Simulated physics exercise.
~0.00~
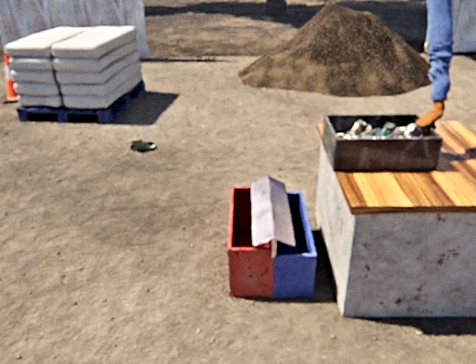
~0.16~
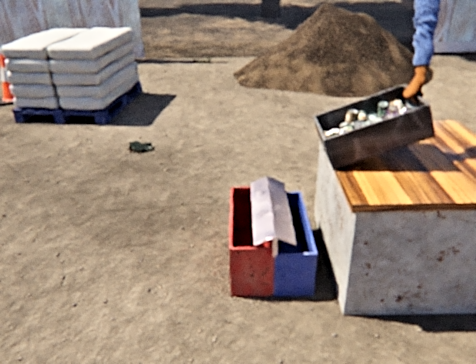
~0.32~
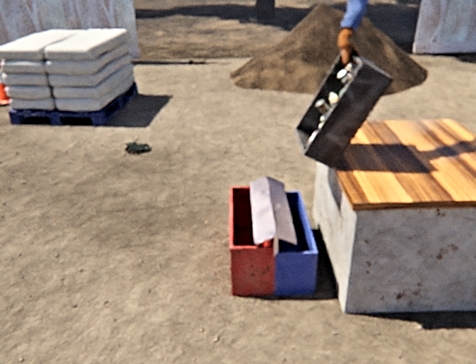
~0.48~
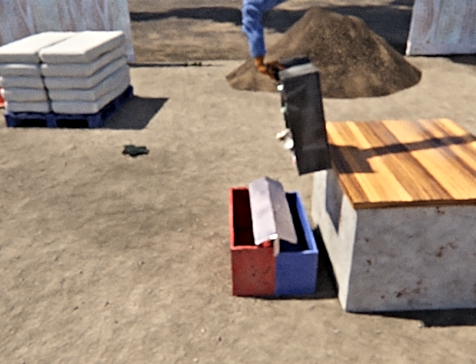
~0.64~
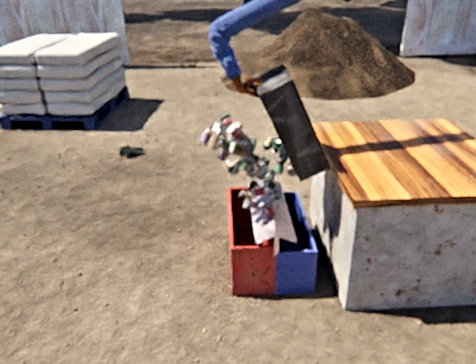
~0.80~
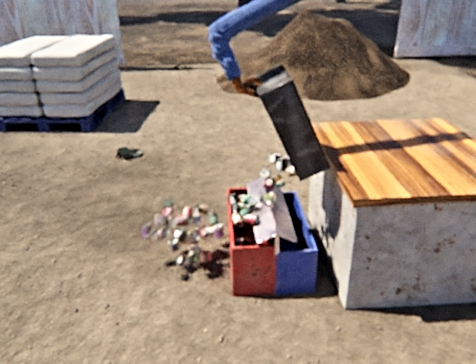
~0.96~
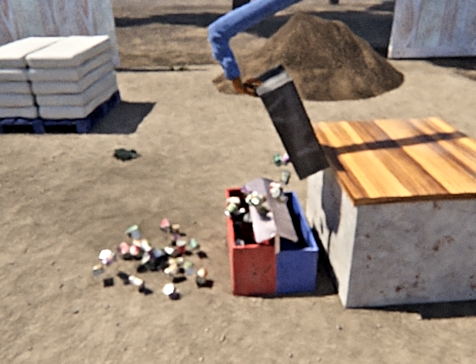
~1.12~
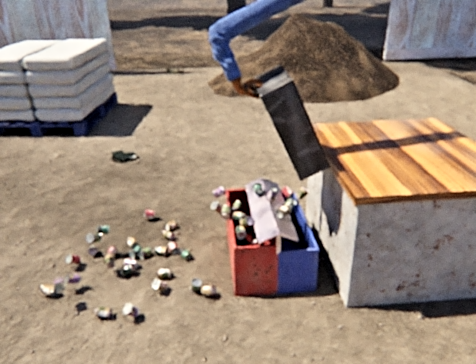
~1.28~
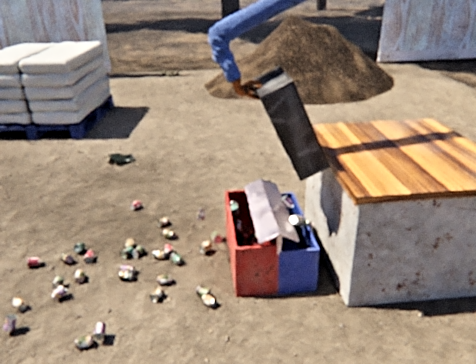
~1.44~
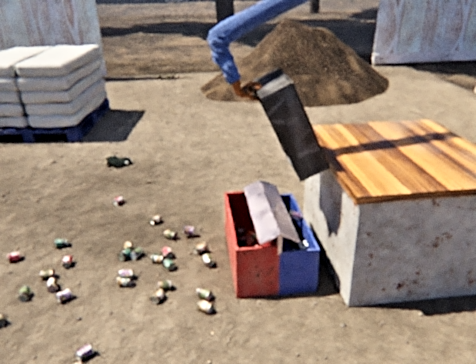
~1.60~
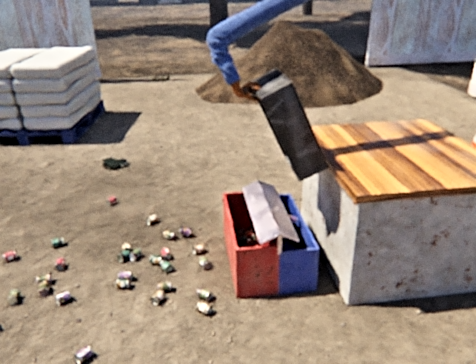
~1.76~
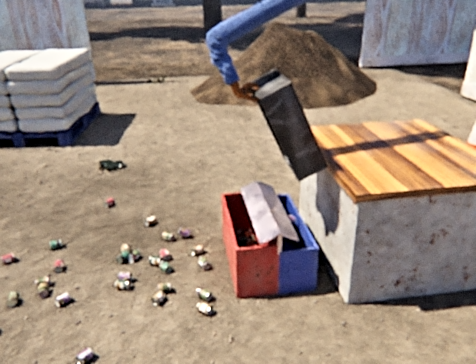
We see a blue-sleeved arm lift a black box of small tins off a bench and tip it over a red bin and blue tub; the tins tumble out, some landing inside, but many scatter and roll left across the dirt, where they come to rest.
